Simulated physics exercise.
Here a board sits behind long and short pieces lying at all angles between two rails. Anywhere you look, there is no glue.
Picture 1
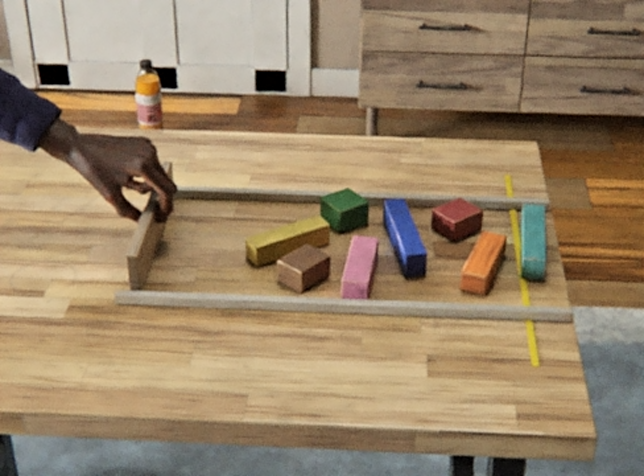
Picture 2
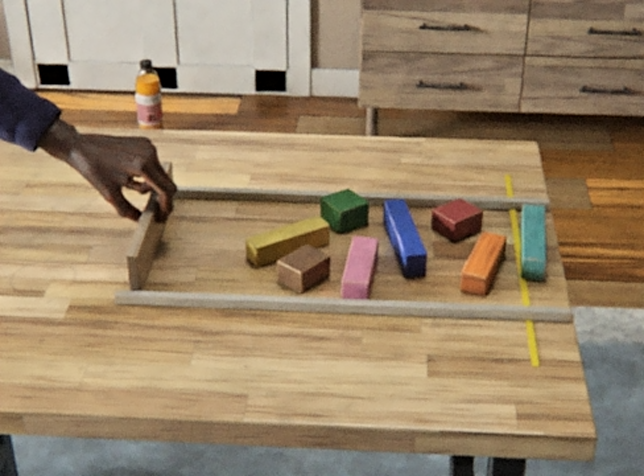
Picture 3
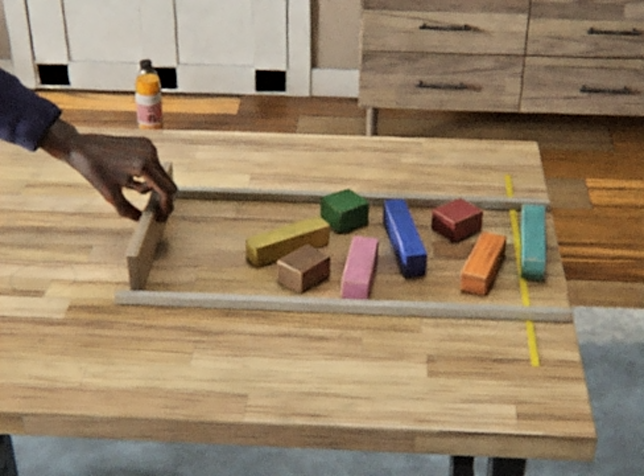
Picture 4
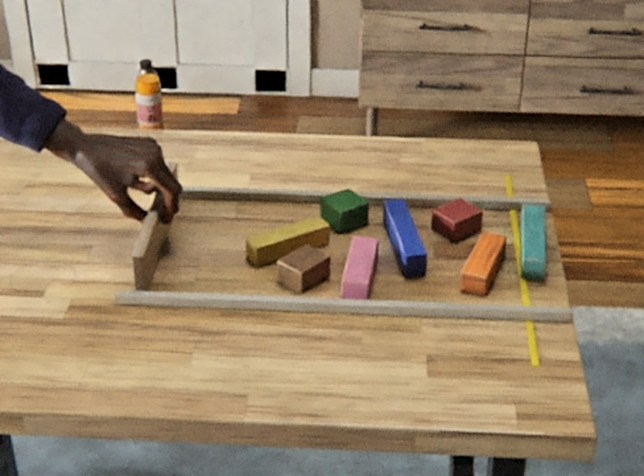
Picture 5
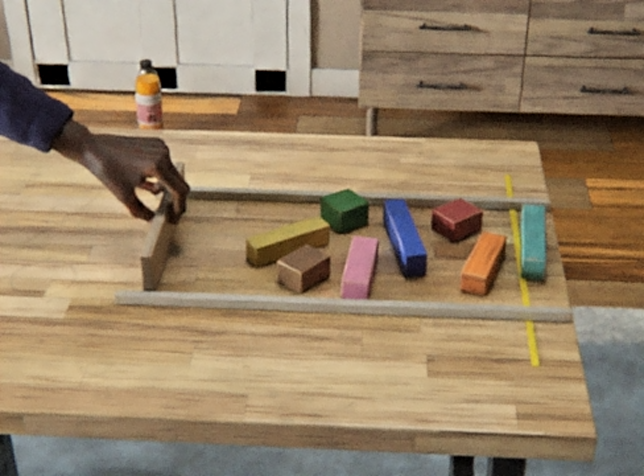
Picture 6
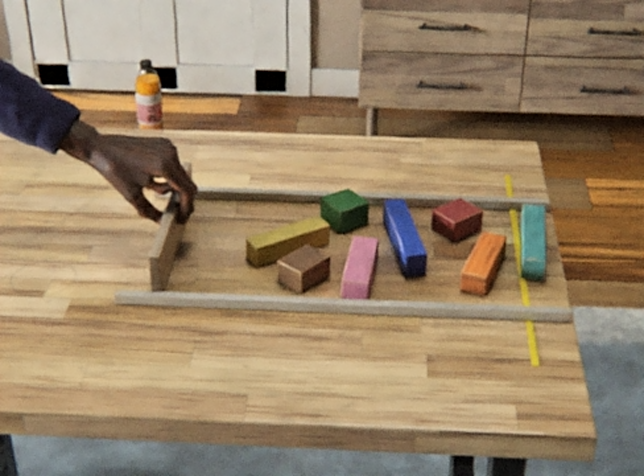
A hand slides a wooden board slightly right between two rails toward still, colored blocks.
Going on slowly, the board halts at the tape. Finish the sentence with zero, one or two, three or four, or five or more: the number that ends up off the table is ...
The number that ends up off the table is five or more.
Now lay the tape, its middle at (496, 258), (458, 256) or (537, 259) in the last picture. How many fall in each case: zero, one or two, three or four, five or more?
In turn: Three or four; just one or two; at least five.
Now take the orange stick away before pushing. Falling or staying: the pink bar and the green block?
As for the pink bar, it topples off; as for the green block, it is left in place.
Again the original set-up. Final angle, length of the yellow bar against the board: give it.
About 0 degrees.
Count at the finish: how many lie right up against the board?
At rest, 3 are in contact.
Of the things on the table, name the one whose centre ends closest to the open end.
The one out in front is the brown block.
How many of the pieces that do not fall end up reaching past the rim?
1 of them.
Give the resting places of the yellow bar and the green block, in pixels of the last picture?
Okay, so first (531, 247), and next (532, 209).
Early on, none off yet; turquoise bar at rest near (533, 241); orange stick at rest near (484, 262); red block at rest near (457, 220).
Finally, the number that fall off is five or more; lost, pink bar, blue stick, red block, orange stick and turquoise bar.
